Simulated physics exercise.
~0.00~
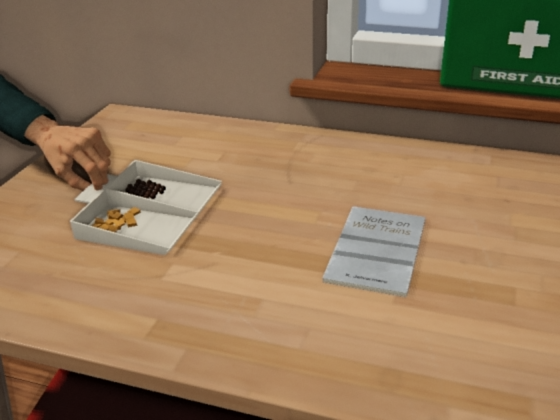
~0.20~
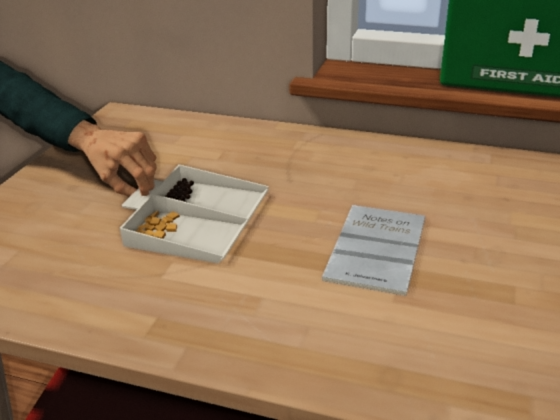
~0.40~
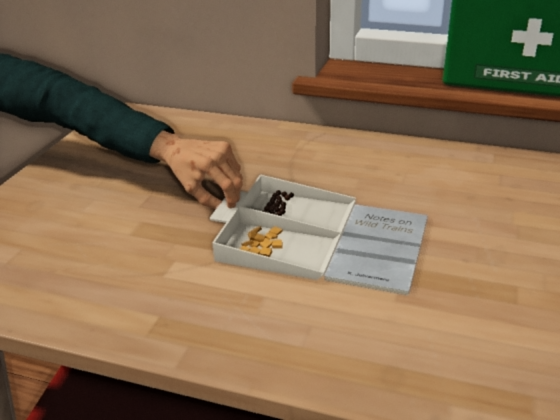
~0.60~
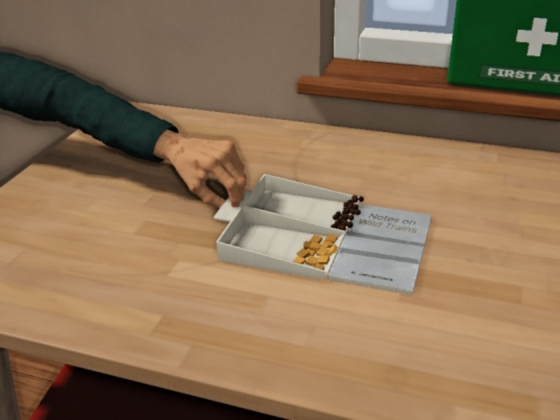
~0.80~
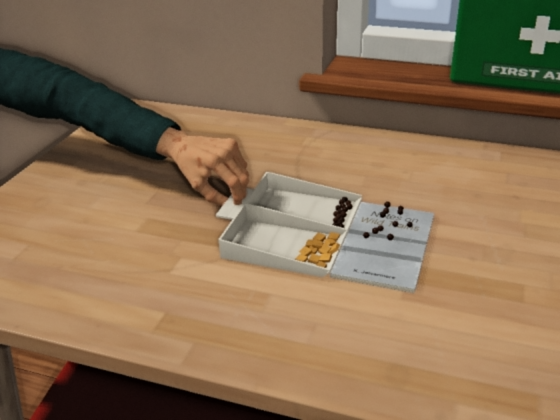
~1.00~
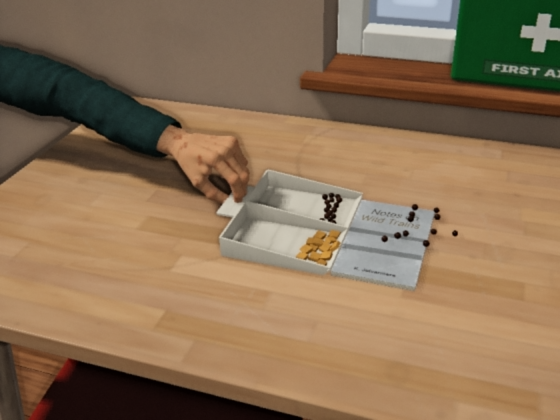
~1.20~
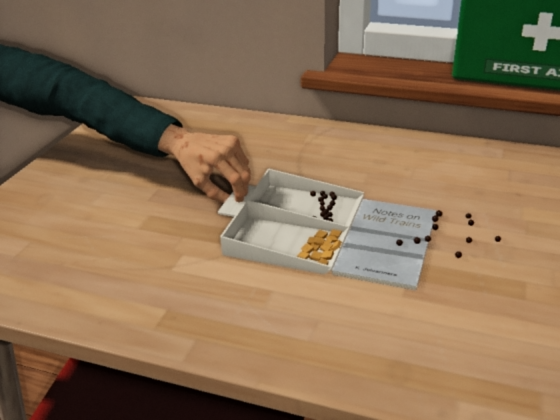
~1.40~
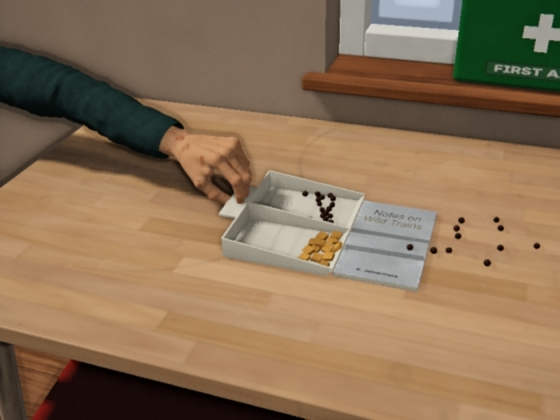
Hand sliding a divided tray right into a thin grey book, dark beads spilling over it onto the table, yellow pieces staying inside.
